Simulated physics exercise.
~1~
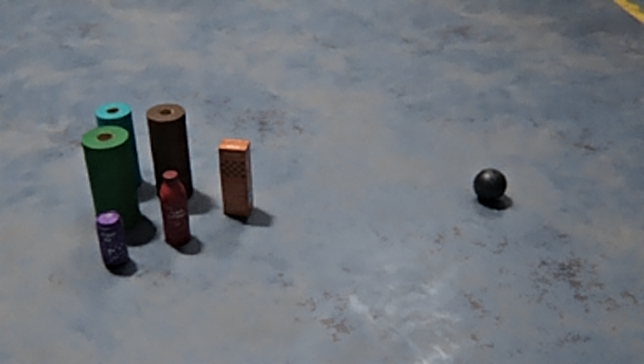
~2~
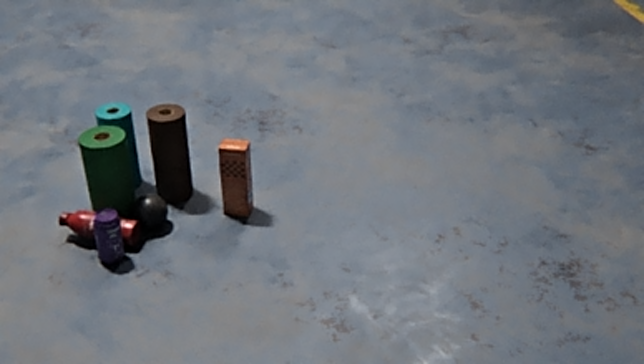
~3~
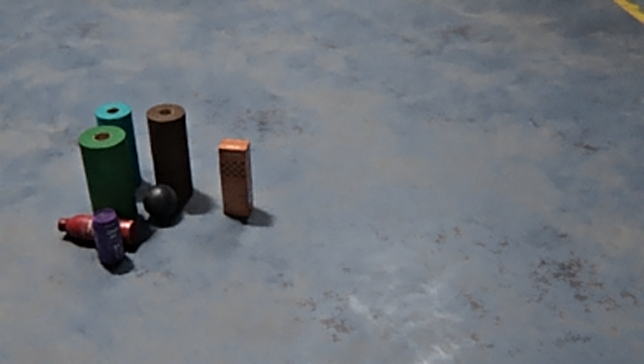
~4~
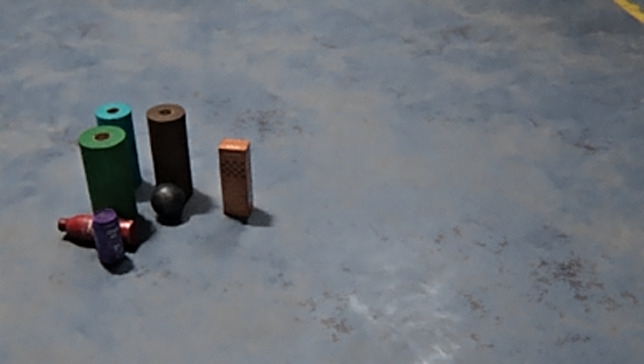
A tall brown roll stands among a small cluster of objects on the left of a mottled blue-grey floor, seen from above at an angle. Beside it are a turquoise roll, a green roll in front, an orange patterned carton to the right, and a red bottle and a small purple can nearest the viewer. A black ball is off to the right. The ball moves left into the group, and the red bottle ends up on its side behind the can. The ball then drifts slightly back right, ending before the brown roll, with everything except the bottle still upright.
